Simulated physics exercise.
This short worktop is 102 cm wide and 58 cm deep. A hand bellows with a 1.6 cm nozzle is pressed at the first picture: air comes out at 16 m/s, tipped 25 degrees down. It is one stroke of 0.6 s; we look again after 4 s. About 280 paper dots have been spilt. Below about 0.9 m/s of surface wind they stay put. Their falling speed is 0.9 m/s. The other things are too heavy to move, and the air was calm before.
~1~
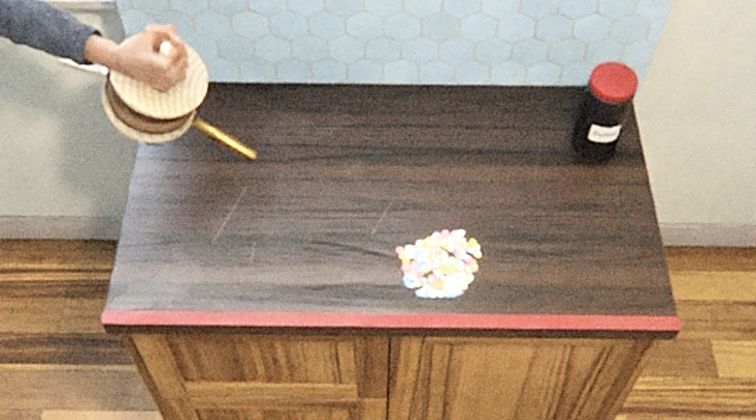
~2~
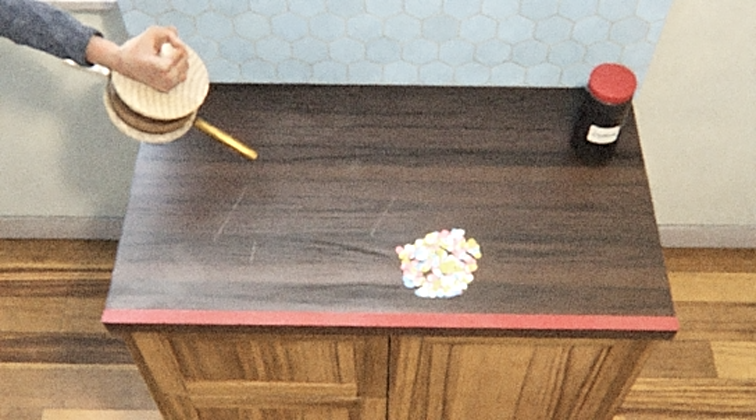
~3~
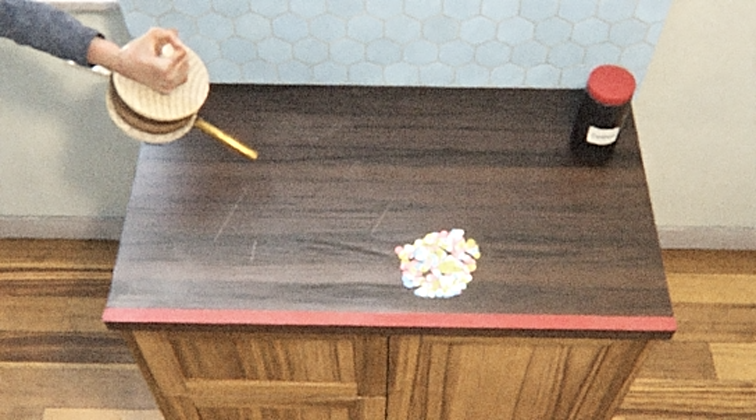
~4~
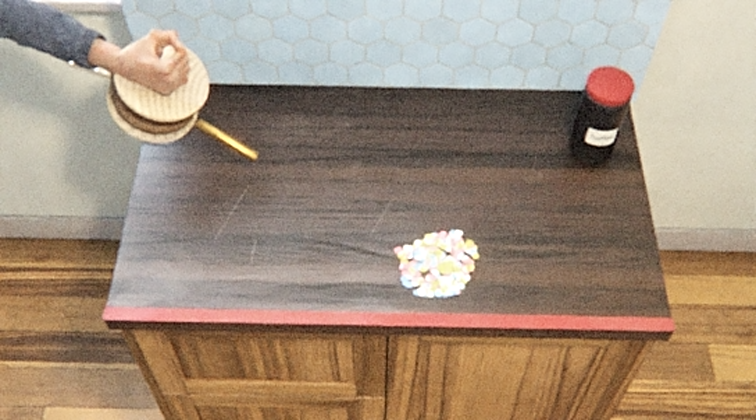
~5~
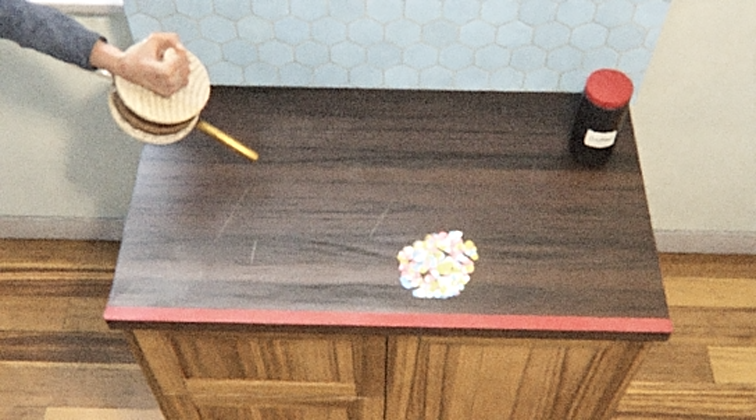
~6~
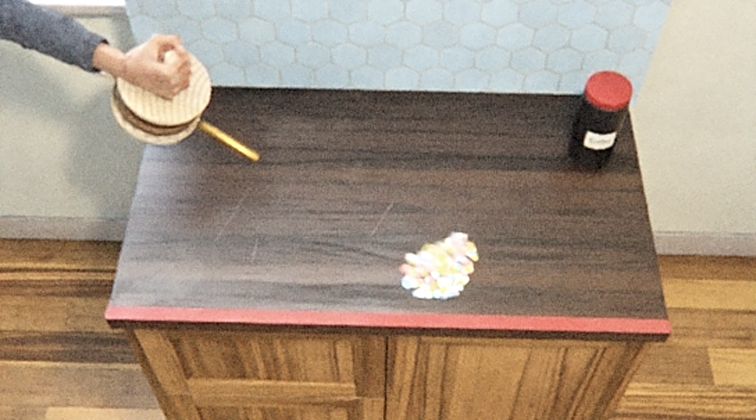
On a dark wooden worktop with a red front edge, a hand holds a round bellows at the left, its nozzle angled toward a pile of pale paper dots, with a red-lidded jar behind. The dots lie still for most of the clip, then some leave the pile's left side.
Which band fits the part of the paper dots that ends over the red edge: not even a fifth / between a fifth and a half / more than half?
Of the paper dots, over half end over the red edge.
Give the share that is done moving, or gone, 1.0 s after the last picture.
Near 100 %.
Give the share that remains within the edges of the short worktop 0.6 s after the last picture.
About 0 %.
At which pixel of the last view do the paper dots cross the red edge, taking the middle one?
Near (544, 330).
Then, 0.6 s after the last picture the count stands so, 81 % are over the red edge.
Then, 1.0 s after the last picture the count stands so, 81 % are over the red edge.
Then, 2.0 s after the last picture the count stands so, 81 % are over the red edge.
Then, 3.8 s after the last picture, at the end, 81 % are over the red edge.
